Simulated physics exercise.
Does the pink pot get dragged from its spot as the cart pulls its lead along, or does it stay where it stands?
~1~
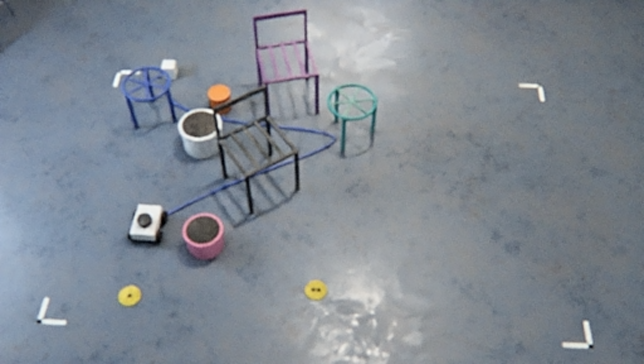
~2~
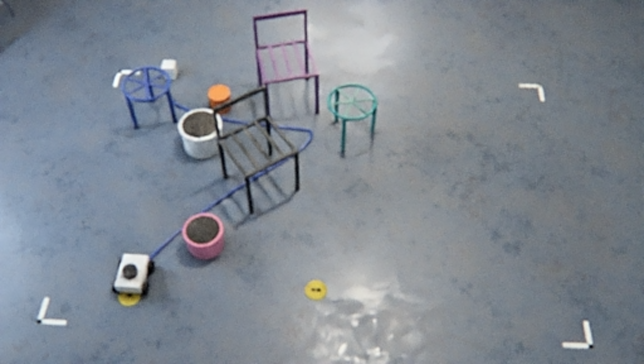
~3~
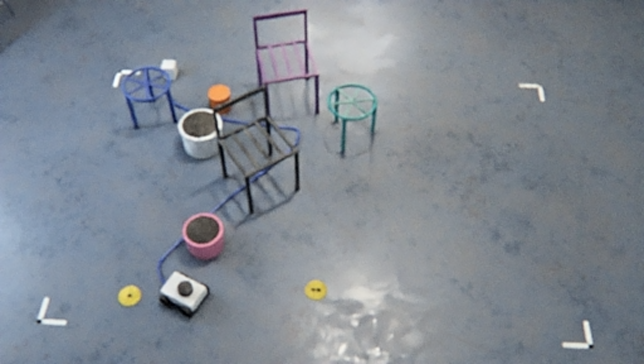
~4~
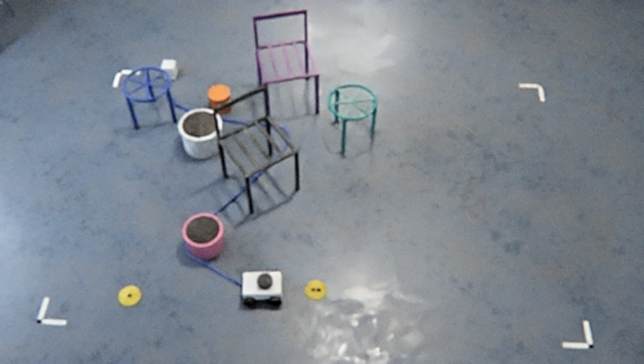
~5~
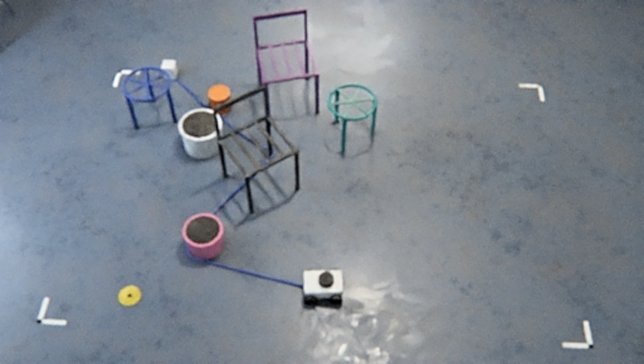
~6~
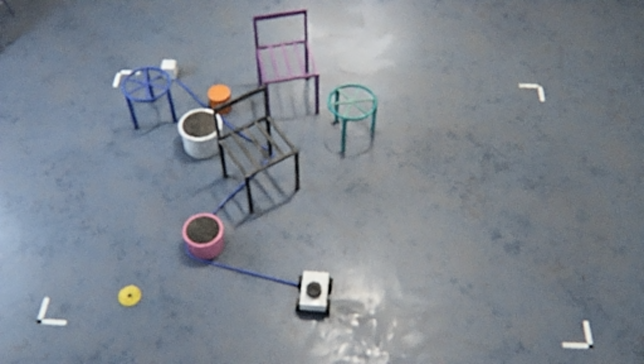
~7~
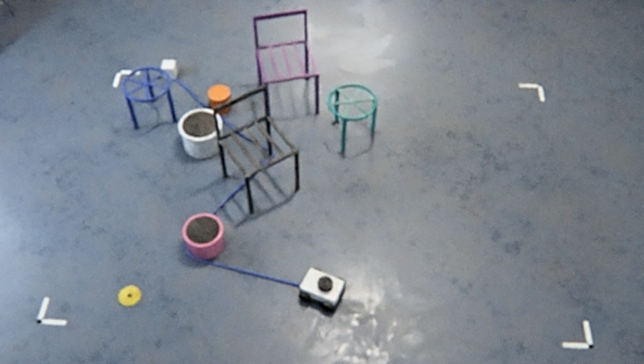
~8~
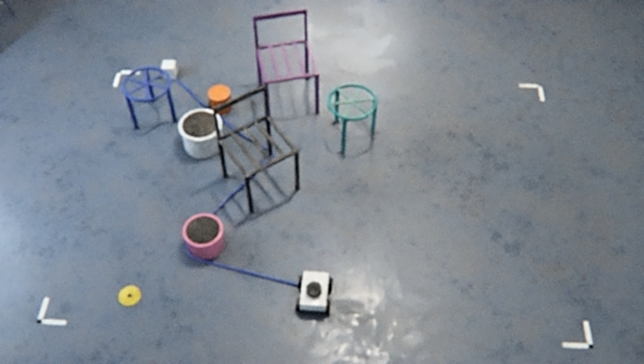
The pink pot stays where it stands, with the blue lead bending round it as the cart swivels at the second yellow mark.
